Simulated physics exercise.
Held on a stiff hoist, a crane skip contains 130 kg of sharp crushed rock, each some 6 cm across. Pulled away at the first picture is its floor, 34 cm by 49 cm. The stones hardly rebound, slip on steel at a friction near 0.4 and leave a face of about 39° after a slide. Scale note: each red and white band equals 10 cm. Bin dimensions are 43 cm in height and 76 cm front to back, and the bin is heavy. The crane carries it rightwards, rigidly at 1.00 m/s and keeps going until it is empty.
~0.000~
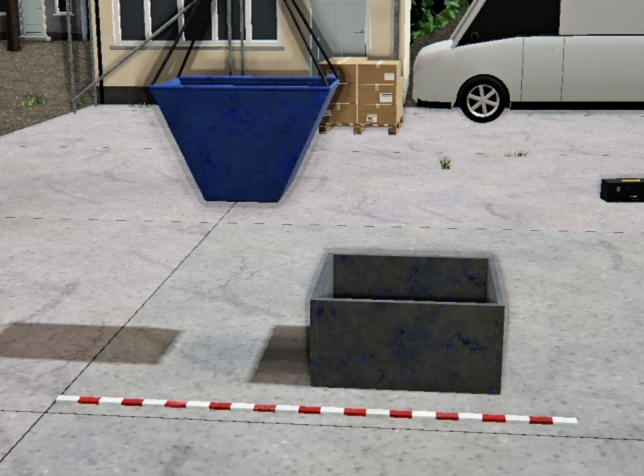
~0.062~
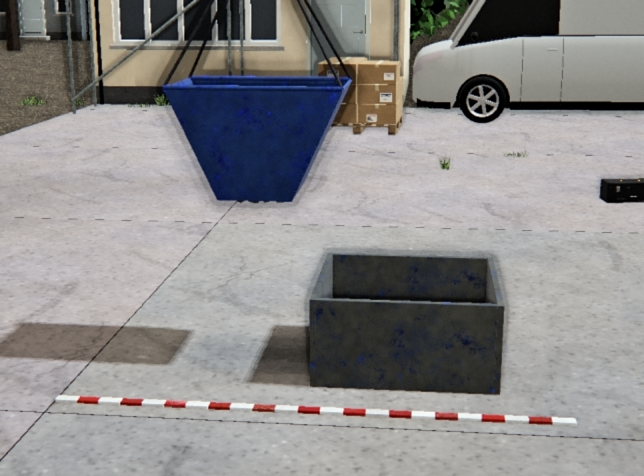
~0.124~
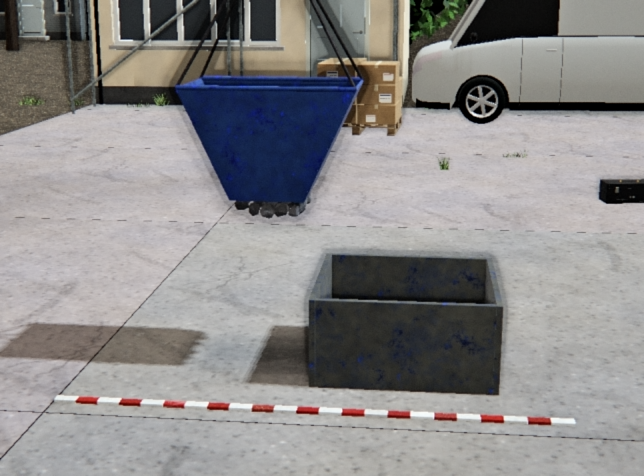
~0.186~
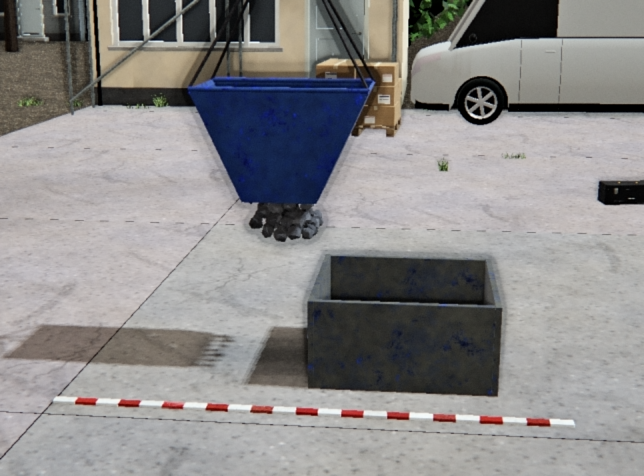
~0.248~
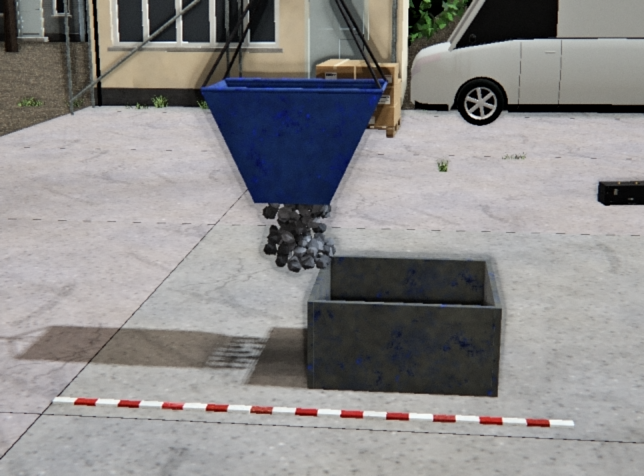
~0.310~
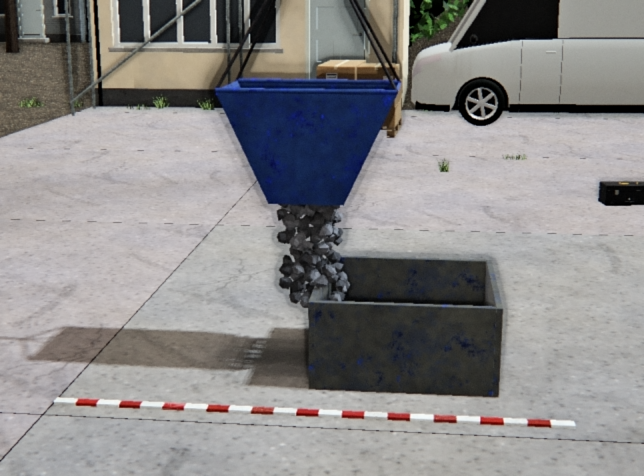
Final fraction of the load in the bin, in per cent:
About 85 per cent.
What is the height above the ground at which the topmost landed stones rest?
24 cm.
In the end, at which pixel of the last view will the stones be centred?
I'd say close to pixel (400, 341).
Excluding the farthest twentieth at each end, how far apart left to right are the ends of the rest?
Horizontal spread approx 100 cm.
After 0.7 s, 2 % in the crane skip, 15 % falling or lying left of the bin, 83 % falling or lying in the bin; the stones farthest right are at (455, 347).
After 1.1 s, 0 % in the crane skip, 15 % falling or lying left of the bin, 85 % falling or lying in the bin; the stones farthest right are at (483, 351).
After 1.7 s, 0 % in the crane skip, 15 % falling or lying left of the bin, 85 % falling or lying in the bin; the stones farthest right are at (483, 343).
After 2.6 s, 0 % in the crane skip, 15 % falling or lying left of the bin, 85 % falling or lying in the bin; the stones farthest right are at (483, 343).
After 4.5 s, 0 % in the crane skip, 15 % left of the bin, 85 % in the bin; the stones farthest right are at (483, 343).
